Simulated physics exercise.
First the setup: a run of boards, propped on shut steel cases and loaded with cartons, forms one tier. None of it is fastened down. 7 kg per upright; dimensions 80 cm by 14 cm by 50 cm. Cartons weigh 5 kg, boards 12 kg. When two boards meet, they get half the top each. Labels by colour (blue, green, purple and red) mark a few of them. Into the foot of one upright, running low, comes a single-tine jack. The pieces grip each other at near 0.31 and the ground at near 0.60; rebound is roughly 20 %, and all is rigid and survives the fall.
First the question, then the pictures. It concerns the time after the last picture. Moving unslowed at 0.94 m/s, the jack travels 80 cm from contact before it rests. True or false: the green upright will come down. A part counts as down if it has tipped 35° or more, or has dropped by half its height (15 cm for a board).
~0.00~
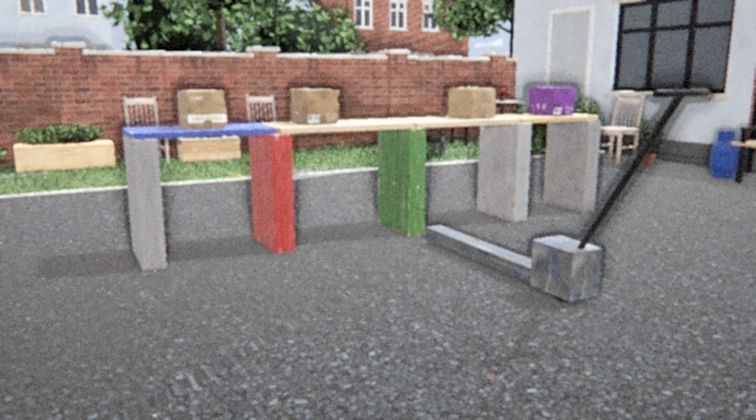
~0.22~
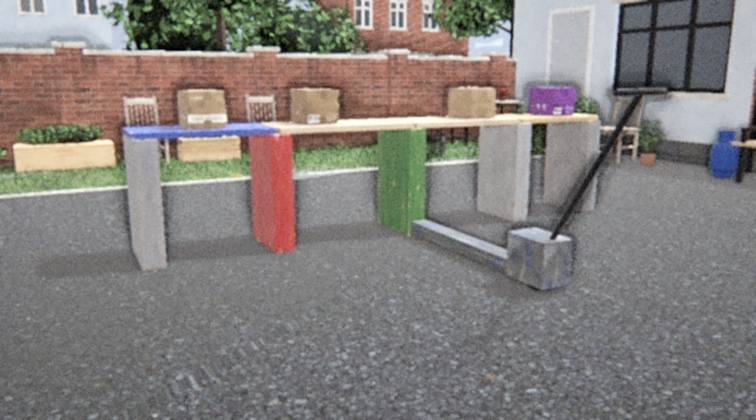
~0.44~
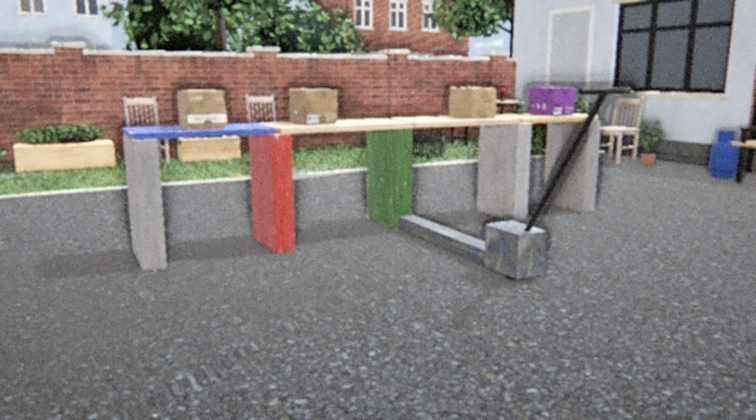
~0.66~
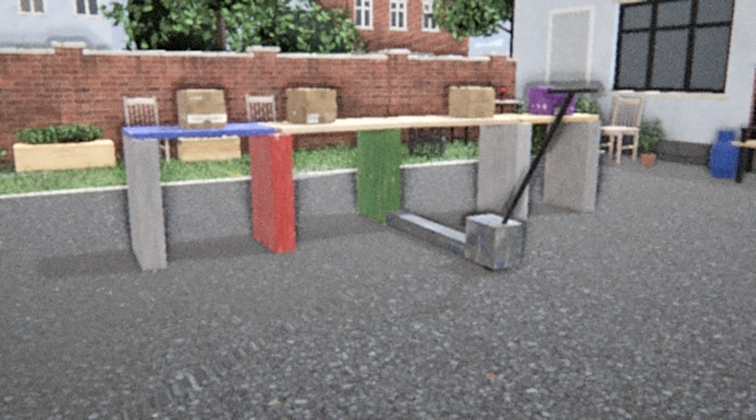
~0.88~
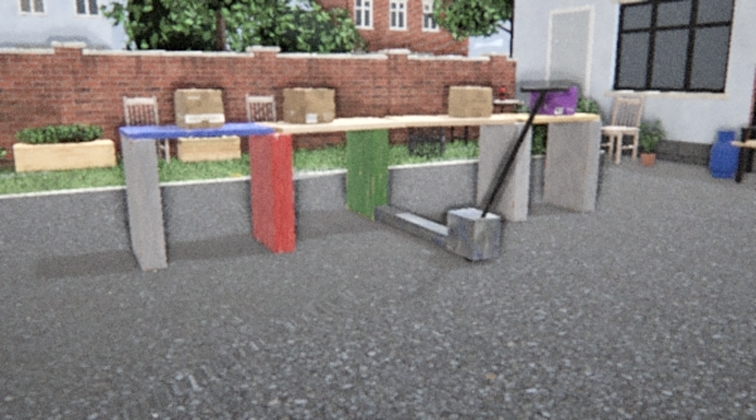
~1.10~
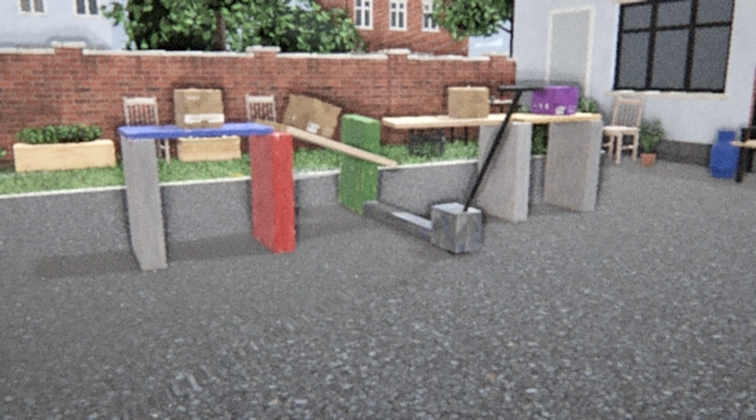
False.
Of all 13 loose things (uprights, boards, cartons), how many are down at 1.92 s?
By that time the tally stands at 12.
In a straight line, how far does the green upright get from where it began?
Start and end are some 85 cm apart.
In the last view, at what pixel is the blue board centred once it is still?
It settles close to (182, 228) in the last view.
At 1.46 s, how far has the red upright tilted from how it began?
Tilt: Approx. 50°.
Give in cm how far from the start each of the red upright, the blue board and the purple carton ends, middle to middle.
Here red ends up 40 centimetres away, blue 70 centimetres and purple 60 centimetres.
After 1.46 s, 5 of the 13 pieces down; green upright shifted 84 cm; red upright leaning 54°.
After 1.92 s, 12 of the 13 pieces down; green upright shifted 85 cm; red upright on its side.
At rest (4.3 s), 12 of the 13 pieces down; green upright shifted 86 cm; red upright on its side; purple carton leaning 9°, 57 cm lower. As the last picture would show them, middles, green upright near (357, 164), red upright near (245, 244).
